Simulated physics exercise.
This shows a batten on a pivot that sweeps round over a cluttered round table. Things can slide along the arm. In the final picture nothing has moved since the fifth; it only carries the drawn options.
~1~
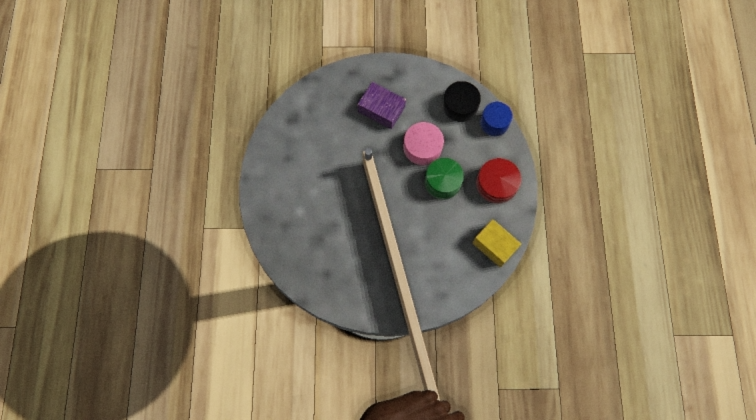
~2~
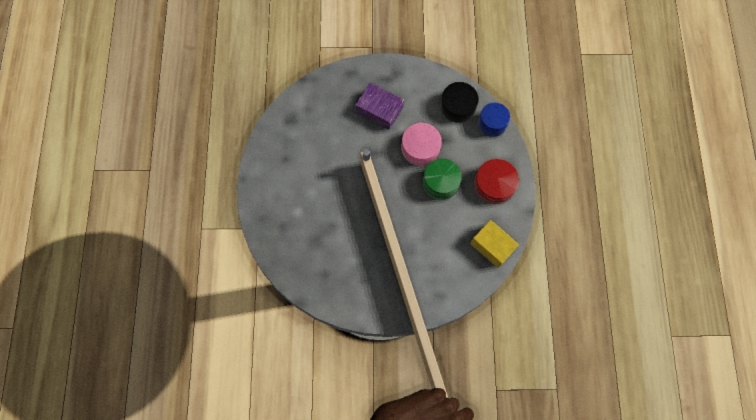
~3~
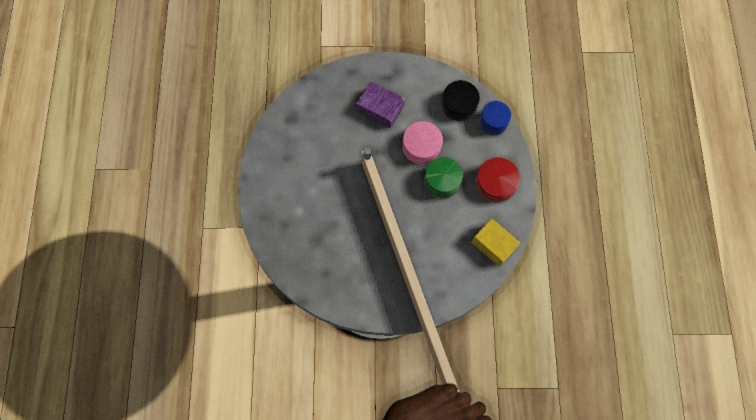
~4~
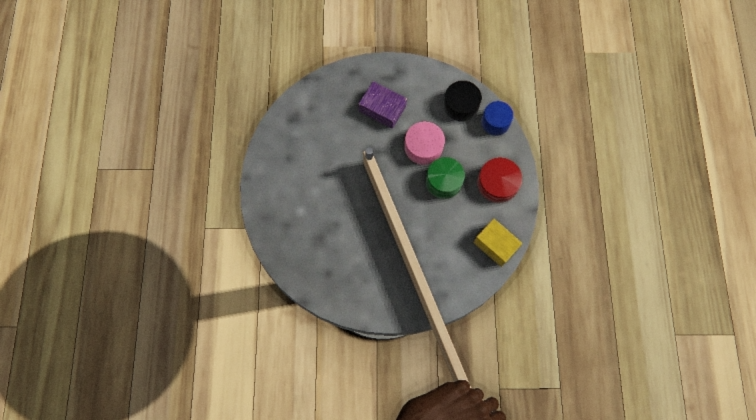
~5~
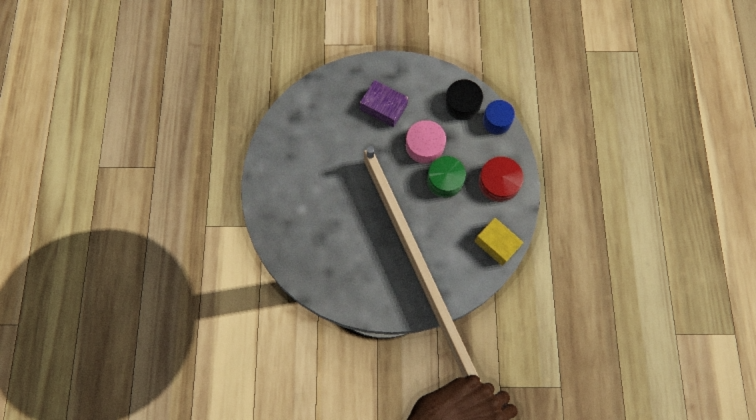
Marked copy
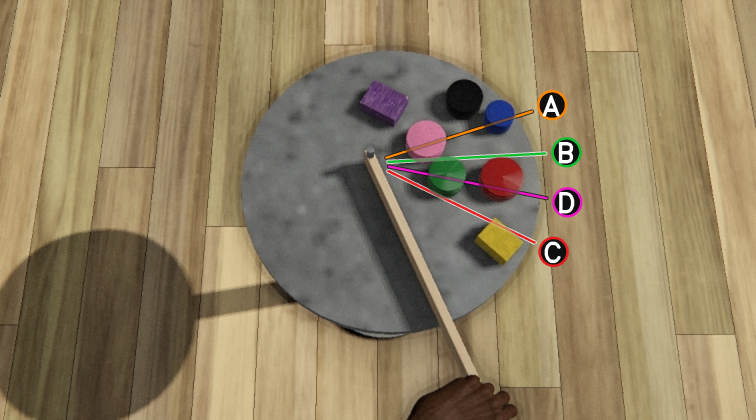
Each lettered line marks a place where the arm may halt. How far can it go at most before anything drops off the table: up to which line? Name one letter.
Stop at D.
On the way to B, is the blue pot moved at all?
Yes.
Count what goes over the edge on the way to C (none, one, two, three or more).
In all, none.
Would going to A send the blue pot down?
Yes.
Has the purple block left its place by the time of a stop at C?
No.
On the marked copy, A at (460, 134); B at (467, 157); C at (460, 206); D at (467, 182).
Taking D. A third of the way, arm (441, 224); blue pot (498, 117); yellow block (499, 242).
Two thirds of the way, arm (461, 196); yellow block (513, 210); red tin (501, 171).
When it is over, arm (468, 175); blue pot (498, 109); yellow block (519, 176); nothing has fallen.
As for the rest, A drops the blue pot and red tin; B drops the blue pot; C is safe but short.
